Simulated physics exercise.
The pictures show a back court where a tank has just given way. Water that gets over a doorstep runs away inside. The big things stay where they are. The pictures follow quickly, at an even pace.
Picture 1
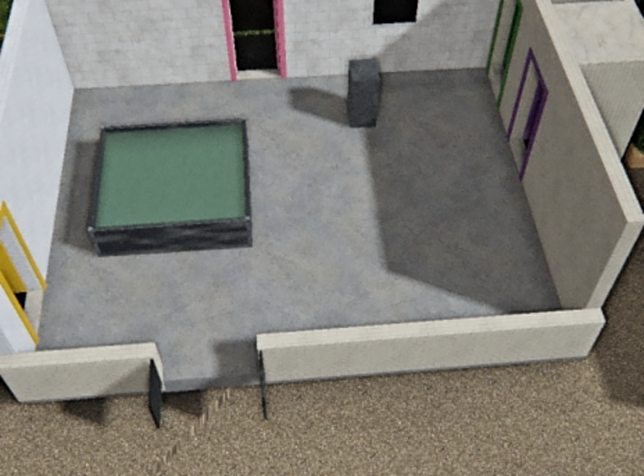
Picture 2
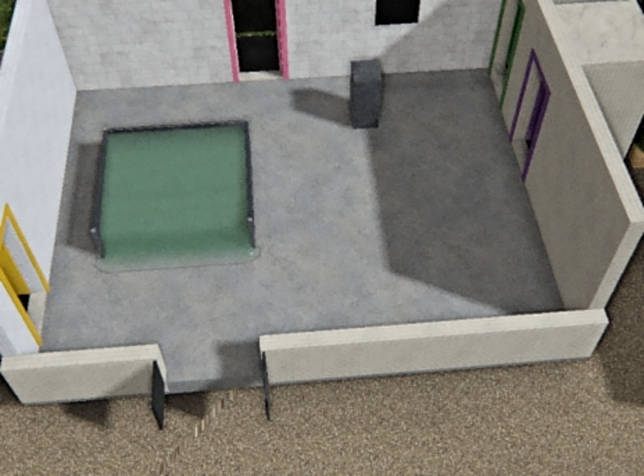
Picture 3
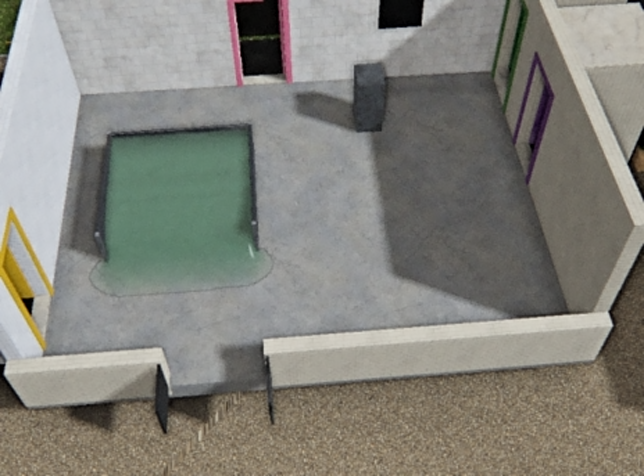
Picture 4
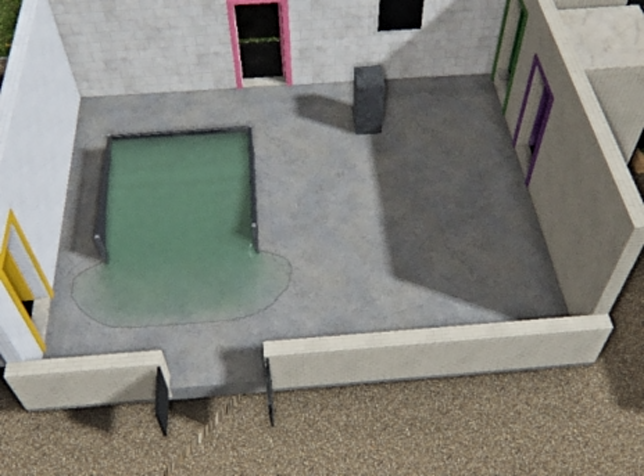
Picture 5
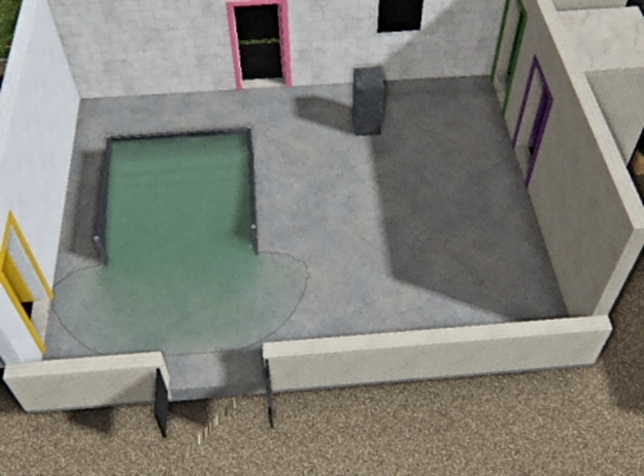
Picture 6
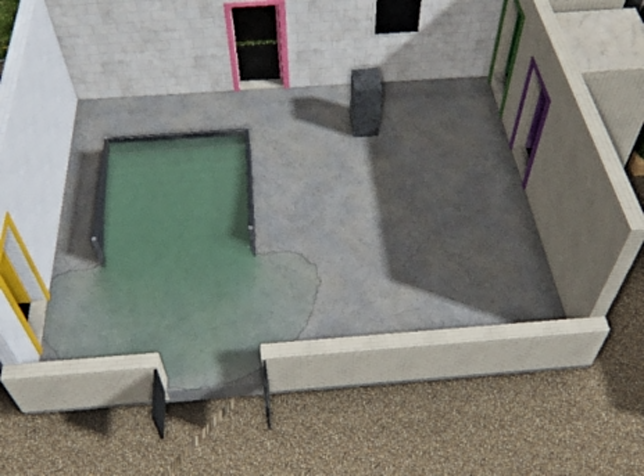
In a walled back court, green water sat still in a dark-sided tank, then poured out through its near side and spread across the grey floor, reaching the gap in the low front wall.
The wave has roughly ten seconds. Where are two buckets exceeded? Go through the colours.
The purple door admits no more than that; the pink door admits no more than that; the green door admits no more than that; the yellow door lets in a lot.
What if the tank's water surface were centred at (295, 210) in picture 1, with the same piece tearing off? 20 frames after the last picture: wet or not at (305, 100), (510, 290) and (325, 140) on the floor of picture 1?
In turn: Clear, wet, dry.
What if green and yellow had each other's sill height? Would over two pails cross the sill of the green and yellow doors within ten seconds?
Then: The green door is under, the yellow door stays under.
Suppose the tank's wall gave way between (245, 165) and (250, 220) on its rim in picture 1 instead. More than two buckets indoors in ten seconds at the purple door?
Then: Purple lets more in.
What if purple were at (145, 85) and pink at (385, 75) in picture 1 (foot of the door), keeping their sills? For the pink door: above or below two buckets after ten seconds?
My reading: Pink is under.
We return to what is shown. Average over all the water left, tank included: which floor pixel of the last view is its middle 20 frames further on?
Close to (190, 287).
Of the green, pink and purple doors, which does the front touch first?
First comes the one in purple.
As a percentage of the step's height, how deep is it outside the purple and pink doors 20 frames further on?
Roughly 0 per cent, then 0 per cent.
A moment on, water covers 20 % of the floor; the purple door not reached, the pink door not reached, the green door not reached, the yellow door wet at the sill, nothing in.
Next, water covers 25 % of the floor; the purple door not reached, the pink door not reached, the green door not reached, the yellow door under two buckets in.
Then, water covers 35 % of the floor; the purple door not reached, the pink door not reached, the green door not reached, the yellow door over two buckets in.
Later, water covers 55 % of the floor; the purple door wet at the sill, nothing in, the pink door not reached, the green door not reached, the yellow door far over two buckets in.
In the end, water covers 85 % of the floor; the purple door wet at the sill, nothing in, the pink door wet at the sill, nothing in, the green door wet at the sill, nothing in, the yellow door far over two buckets in.
